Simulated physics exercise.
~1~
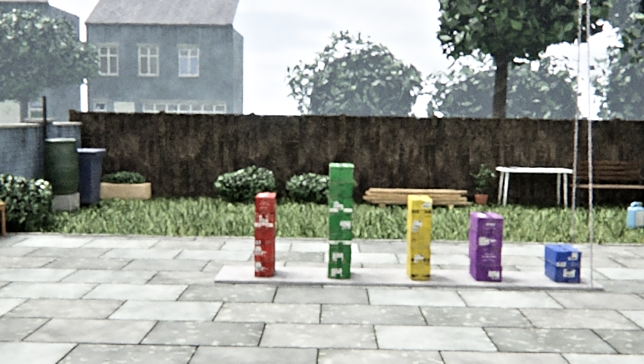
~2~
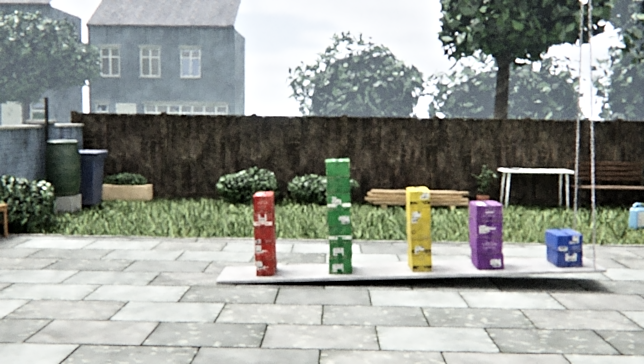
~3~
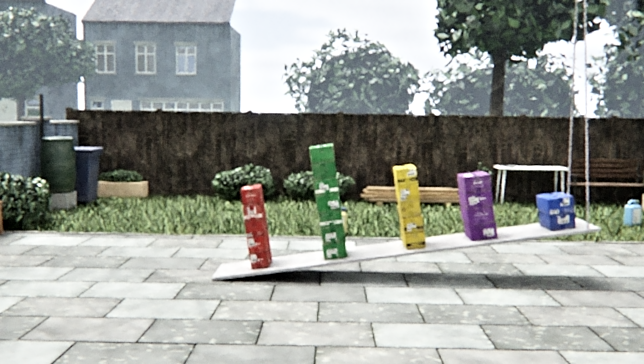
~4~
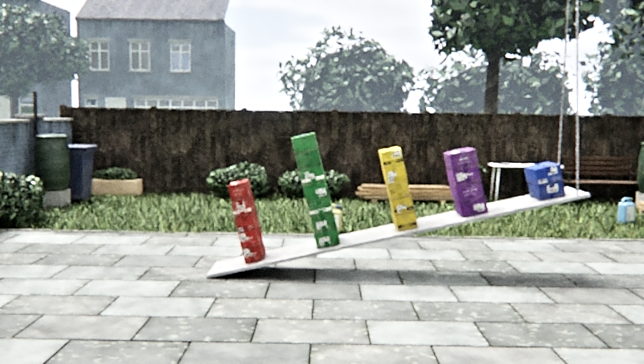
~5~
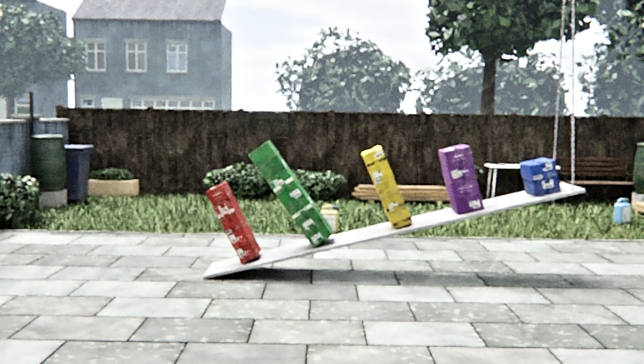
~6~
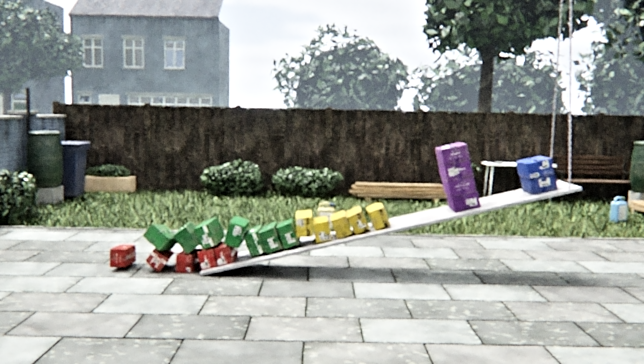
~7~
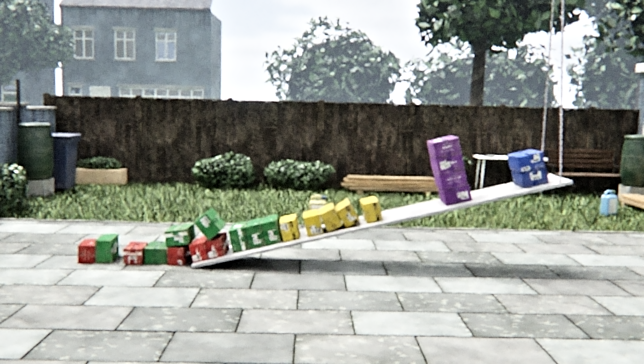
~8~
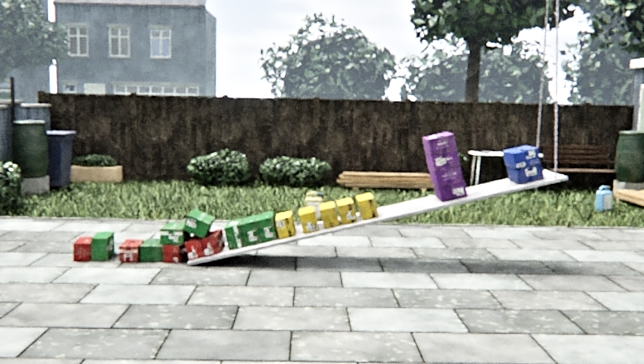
To begin with, five coloured stacks of parcels, red, green, yellow, purple and blue, stand in a row on a flat white deck on a paved yard. The deck's right end rises on lines from above, and the stacks lean left with the slope. Once the deck is clearly tilted, the red, green and yellow stacks tip further than the rest. They topple to the left, the red and green parcels tumbling partly onto the paving. In the end, the yellow parcels lie along the slope, while the purple and blue stacks still stand, leaning with the raised deck.
